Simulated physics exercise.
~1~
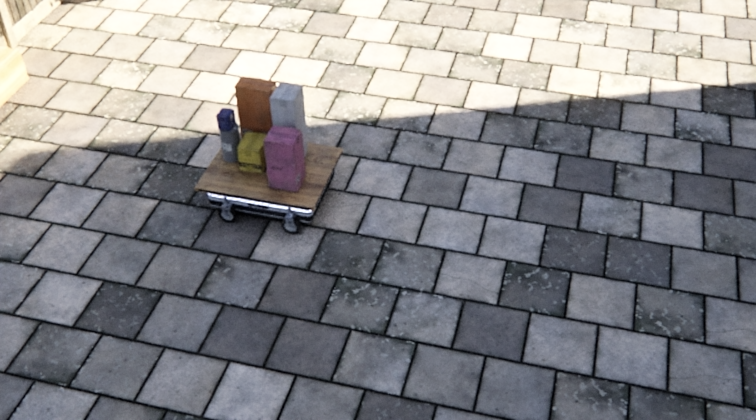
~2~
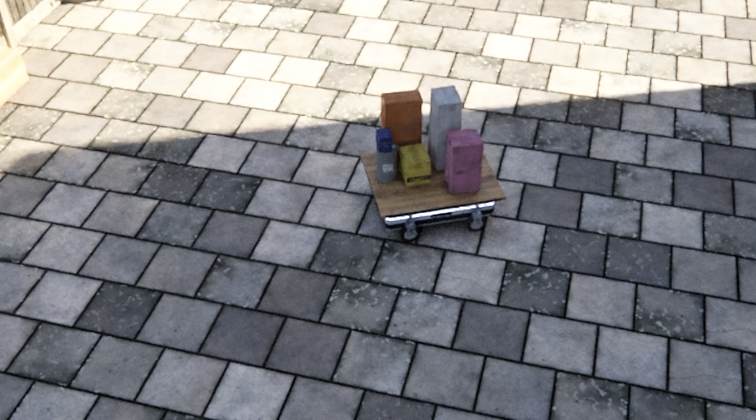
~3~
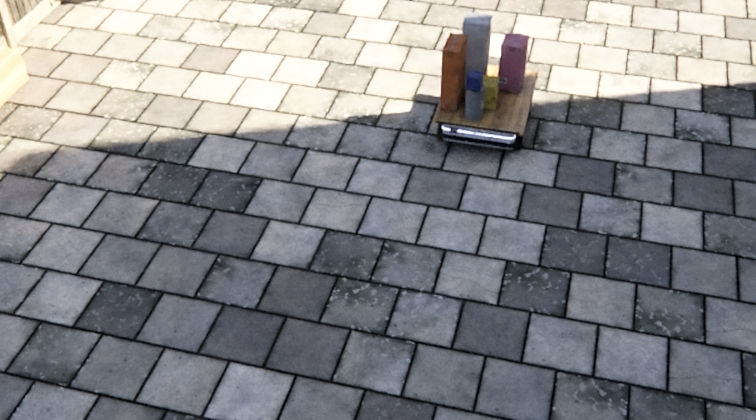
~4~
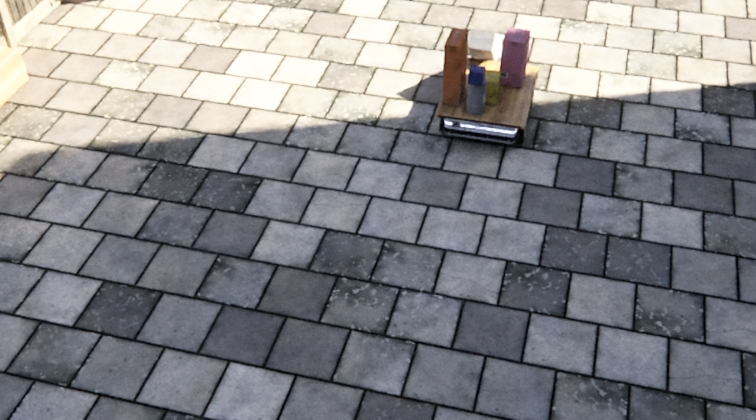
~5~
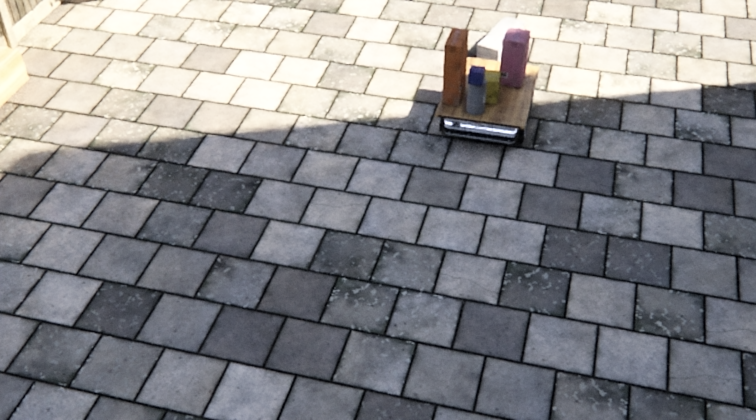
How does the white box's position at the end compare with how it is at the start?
At the start the white box stands upright on the cart, but by the end it is lying on its side, off the cart.
